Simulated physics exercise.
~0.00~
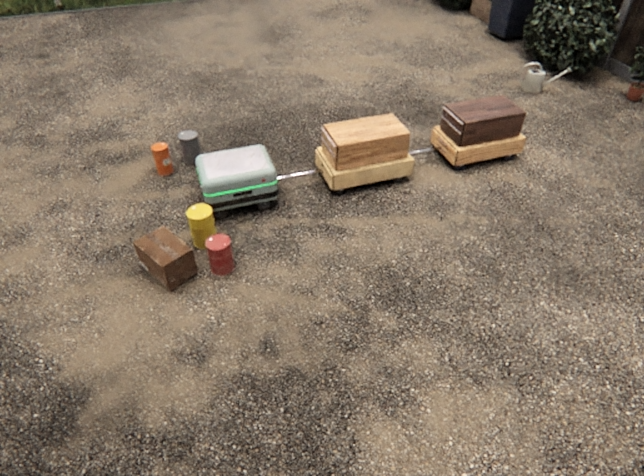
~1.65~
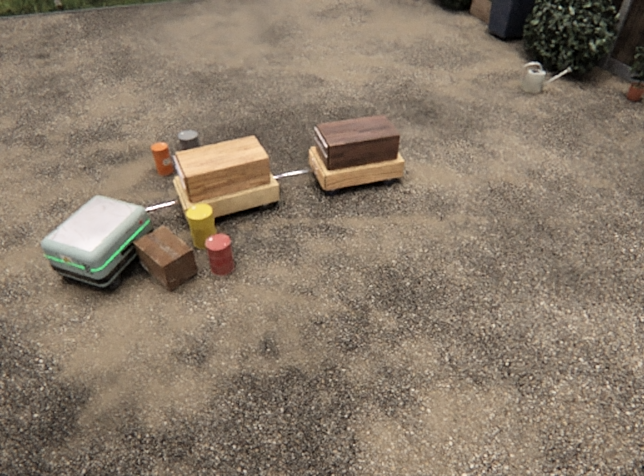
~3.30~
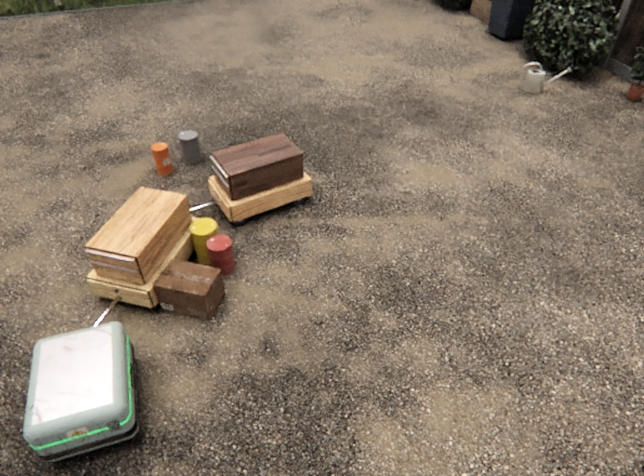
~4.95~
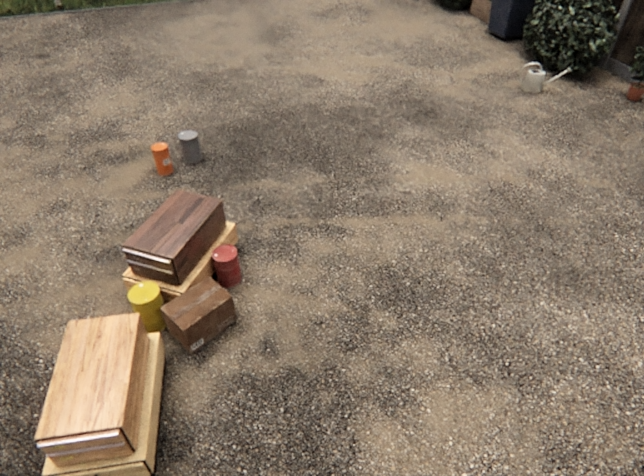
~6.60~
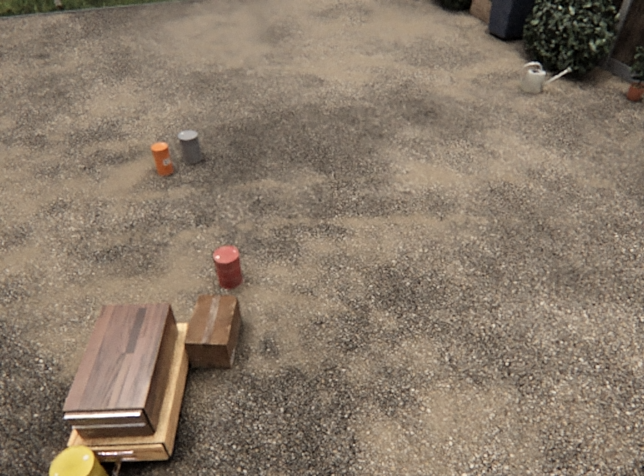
A tug pulls two loaded carts left and down, shoving the yellow and red canisters and brown box.
